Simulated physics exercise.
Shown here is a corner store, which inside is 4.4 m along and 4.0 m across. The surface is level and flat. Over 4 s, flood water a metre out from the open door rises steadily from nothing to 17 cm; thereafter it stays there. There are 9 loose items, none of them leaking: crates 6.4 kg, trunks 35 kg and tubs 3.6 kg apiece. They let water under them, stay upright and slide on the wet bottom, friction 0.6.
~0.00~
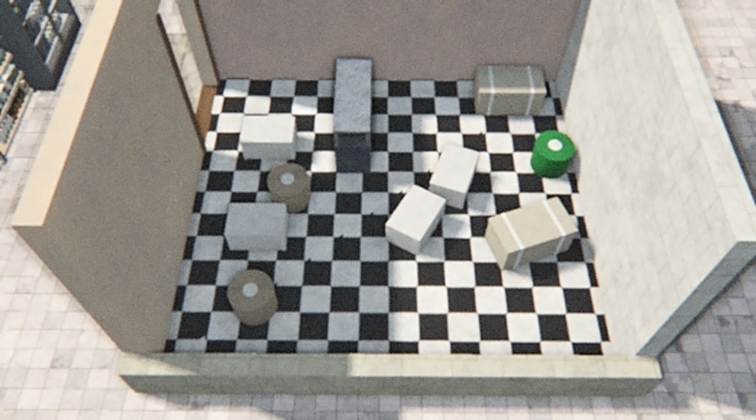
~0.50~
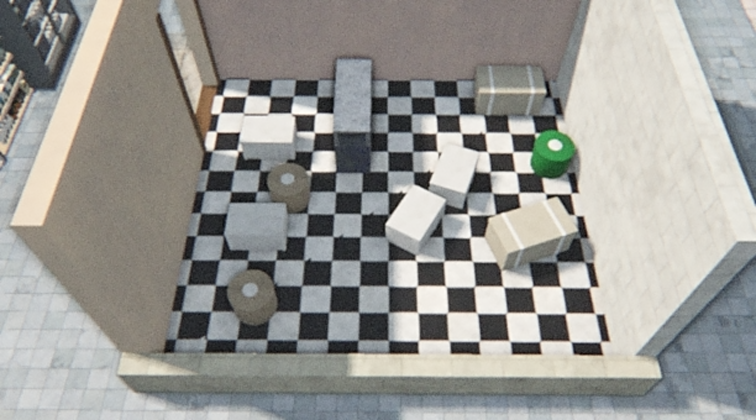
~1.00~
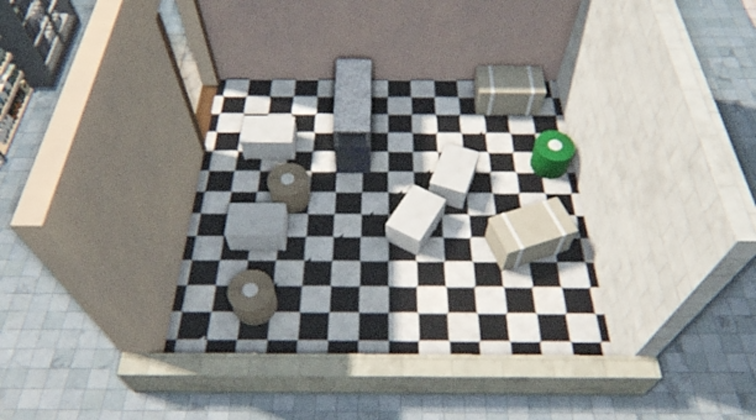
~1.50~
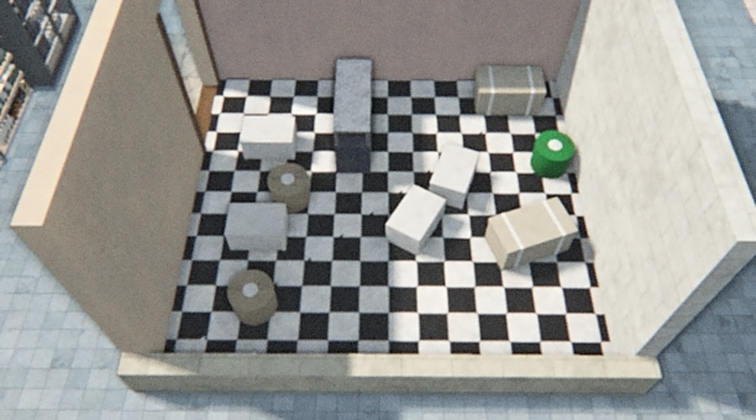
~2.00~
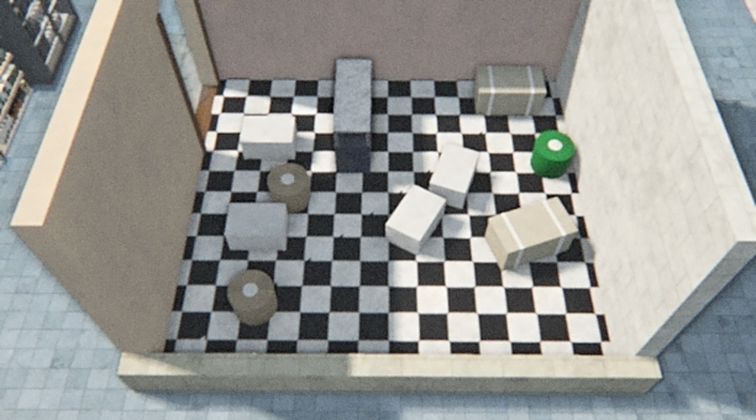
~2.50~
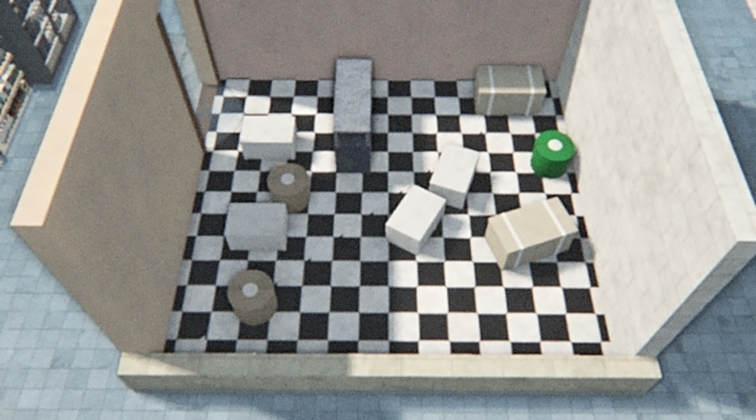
Nothing inside the checkered-floor room moved: the white, gray and tan boxes, two brown tubs and a green one stayed put, while the paving outside turned from pale gray to bluish.
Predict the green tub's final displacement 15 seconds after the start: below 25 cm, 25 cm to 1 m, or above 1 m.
Its final displacement is 25 cm to 1 m.
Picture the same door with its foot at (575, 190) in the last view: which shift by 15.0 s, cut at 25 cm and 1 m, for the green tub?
So the green tub is well away by then.
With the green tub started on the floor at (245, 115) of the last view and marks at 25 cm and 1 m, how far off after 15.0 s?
Looks like it is swept a long way.
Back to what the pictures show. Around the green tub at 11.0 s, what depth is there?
About 7 cm.
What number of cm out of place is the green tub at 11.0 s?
It has shifted about 60 cm.
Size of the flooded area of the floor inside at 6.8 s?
Somewhere around 10.5 m2, roughly.
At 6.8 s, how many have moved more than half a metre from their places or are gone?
Result: 2.
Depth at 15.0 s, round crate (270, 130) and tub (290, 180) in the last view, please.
I'd estimate 11 cm for the first and 8 cm for the second.
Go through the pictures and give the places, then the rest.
The first picture shows the green tub at (555, 146), on the bottom; 0.0 m2 under water; 0 of 9 have shifted.
The second picture shows the green tub at (555, 146) rests on the ground; water covers 0.0 m2; 0 of 9 have shifted.
The third picture shows the green tub at (555, 146) rests on the ground; water covers 0.0 m2; 0 of 9 have shifted.
The fourth picture shows the green tub at (555, 146) rests on the ground; water covers 0.0 m2; 0 of 9 have shifted.
The fifth picture shows the green tub at (555, 146), on the bottom; water covers 0.0 m2; 0 of 9 have shifted.
The sixth picture shows the green tub at (555, 146), on the bottom; 0.3 m2 under water; 0 of 9 have shifted.
After 3.5 s the green tub is near (555, 146), 0.0 m from its start, aground; 0 afloat.
After 6.8 s the green tub is near (555, 146), 0.0 m from its start, aground; 0 afloat.
After 11.0 s the green tub is near (572, 187), 0.6 m from its start, afloat; 7 afloat.
After 15.0 s the green tub is near (545, 167), 0.4 m from its start, afloat; 7 afloat.
